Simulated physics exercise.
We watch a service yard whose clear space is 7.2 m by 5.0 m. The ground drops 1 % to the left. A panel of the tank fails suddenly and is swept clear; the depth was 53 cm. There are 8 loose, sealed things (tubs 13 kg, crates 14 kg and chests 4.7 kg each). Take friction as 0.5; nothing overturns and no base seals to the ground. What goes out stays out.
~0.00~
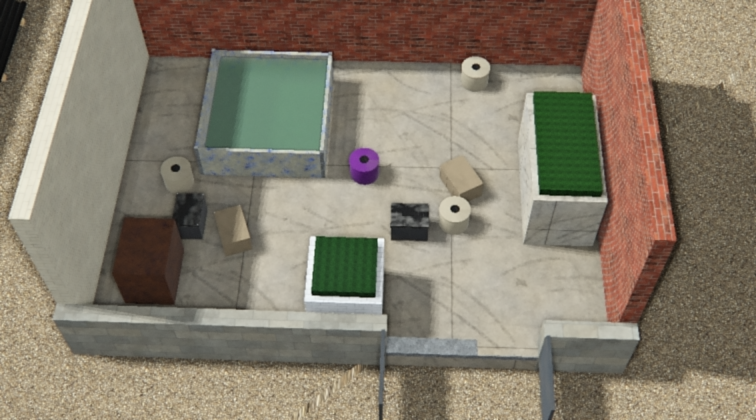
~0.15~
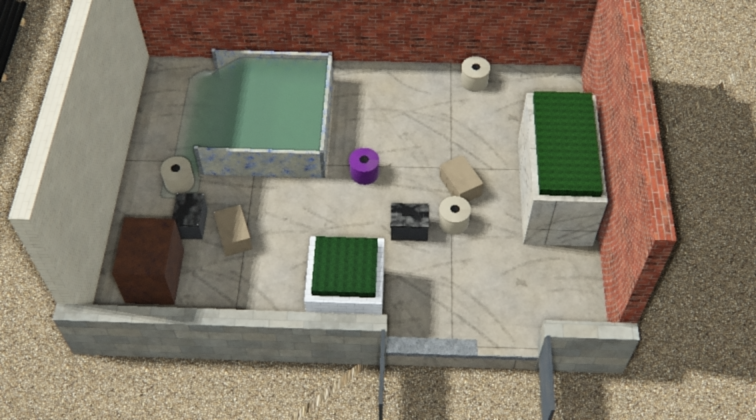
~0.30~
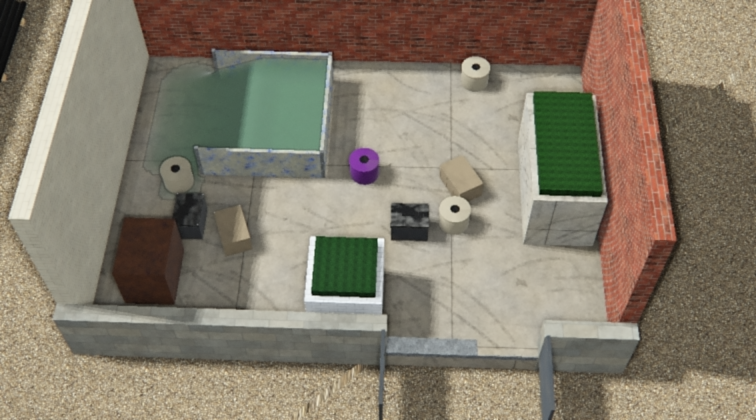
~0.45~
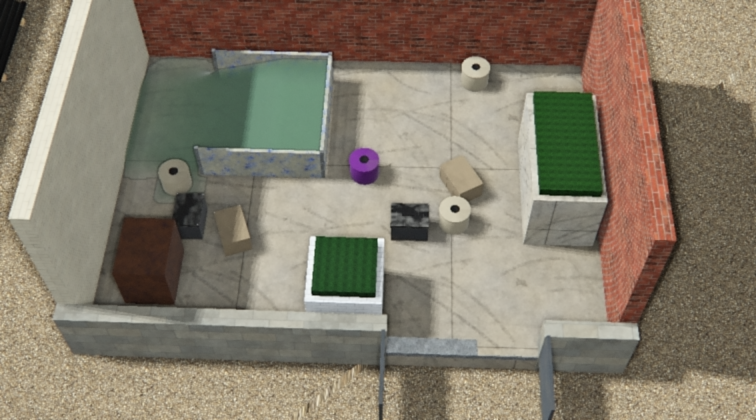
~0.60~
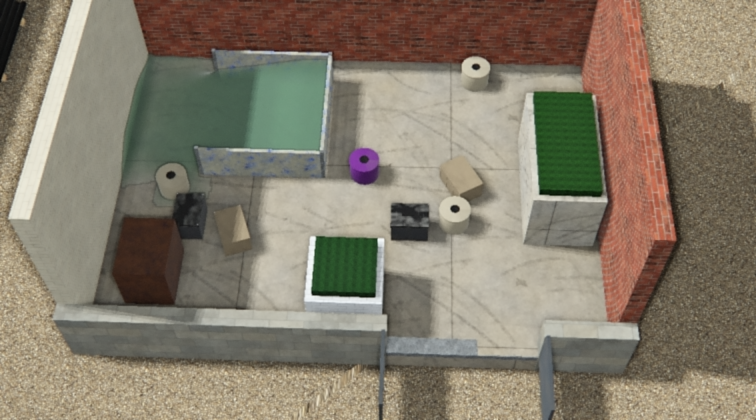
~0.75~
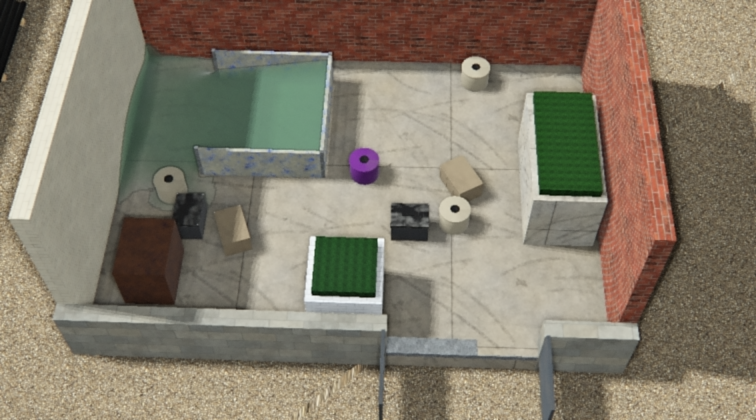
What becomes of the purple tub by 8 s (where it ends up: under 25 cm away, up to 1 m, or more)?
Purple tub stays put.
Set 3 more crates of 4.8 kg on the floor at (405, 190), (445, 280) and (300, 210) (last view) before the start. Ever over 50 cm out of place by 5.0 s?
In that order: Less, under, more.
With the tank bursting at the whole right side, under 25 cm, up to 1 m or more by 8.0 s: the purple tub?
Then the purple tub travels far.
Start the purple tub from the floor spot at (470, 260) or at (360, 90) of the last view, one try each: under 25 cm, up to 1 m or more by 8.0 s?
In that order: It holds its place; it stays put.
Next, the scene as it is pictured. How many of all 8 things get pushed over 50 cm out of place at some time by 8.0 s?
That makes 5.
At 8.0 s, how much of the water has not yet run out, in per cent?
About 100 per cent.
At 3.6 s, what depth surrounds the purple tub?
Roughly 0 cm.
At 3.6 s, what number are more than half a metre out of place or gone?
By then 3.
After 1.6 s the purple tub is near (364, 160), 0.0 m from its start, aground; 0 of 8 are out; 0 afloat.
After 3.6 s the purple tub is near (364, 160), 0.0 m from its start, aground; 0 of 8 are out; 1 afloat.
After 5.6 s the purple tub is near (364, 160), 0.0 m from its start, aground; 0 of 8 are out; 2 afloat.
After 8.0 s the purple tub is near (365, 159), 0.0 m from its start, aground; 0 of 8 are out; 1 afloat.
